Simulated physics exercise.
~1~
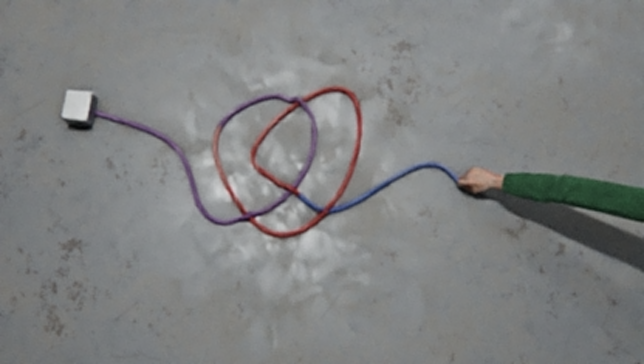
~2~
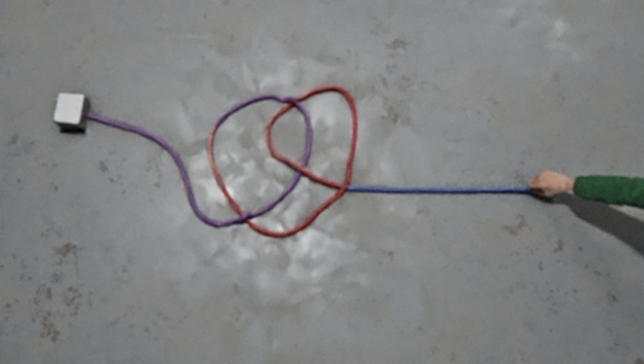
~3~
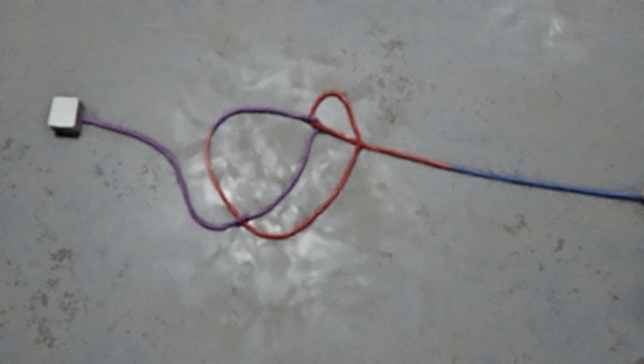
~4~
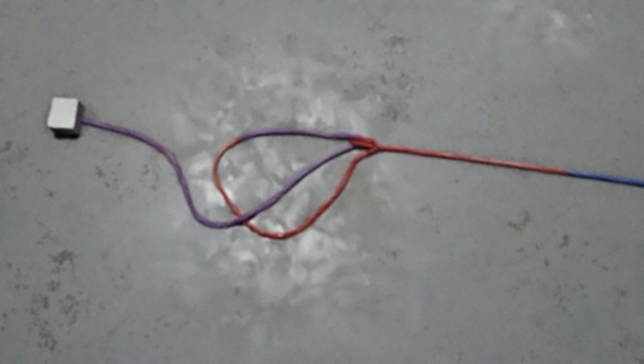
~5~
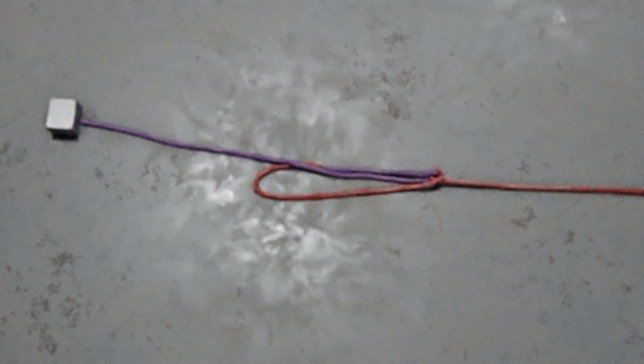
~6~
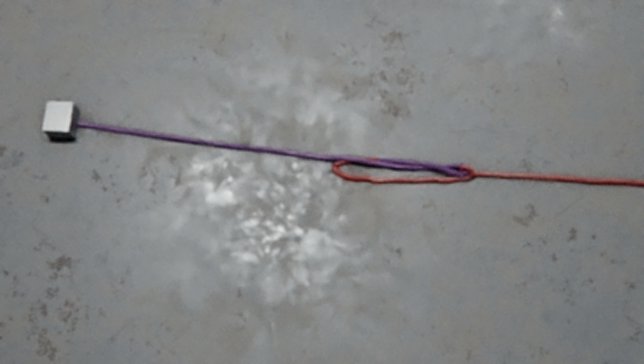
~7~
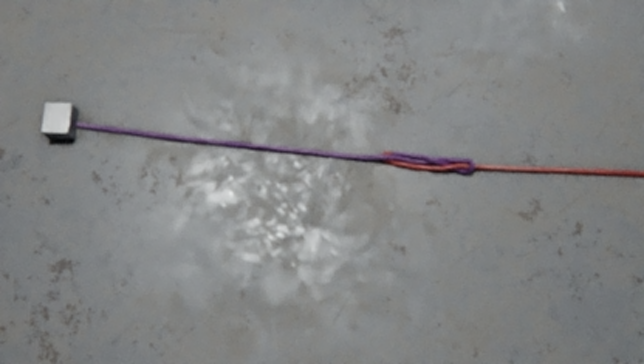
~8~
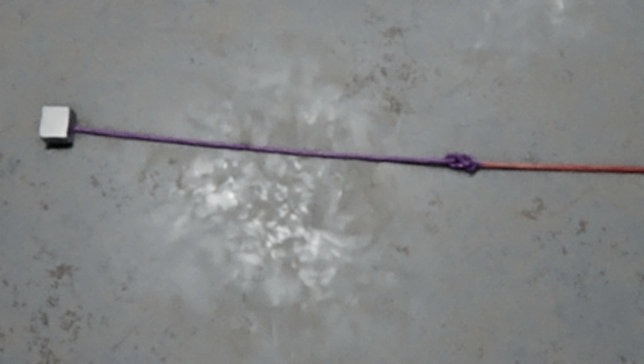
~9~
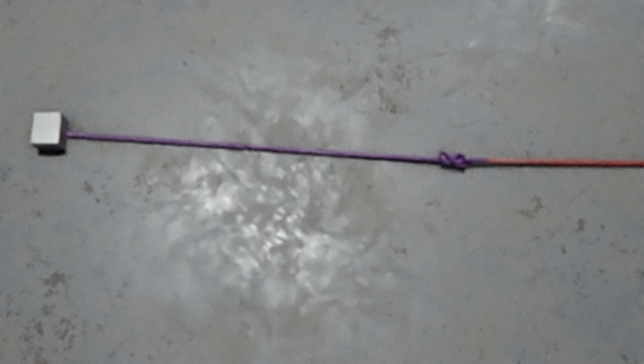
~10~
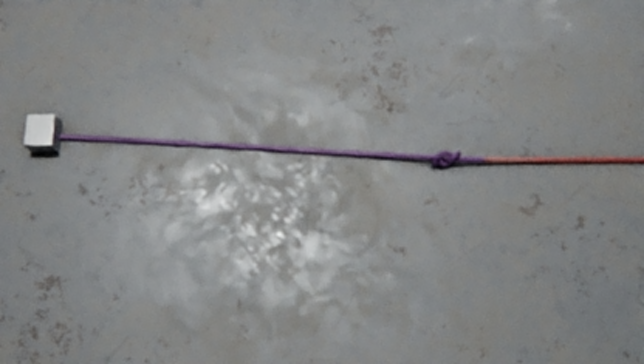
On a grey warehouse floor, a green-sleeved arm pulled the blue end of a looped purple, red and blue rope off to the right, away from a small anchored block, and the loops narrowed and tightened until they jammed in a small knot.
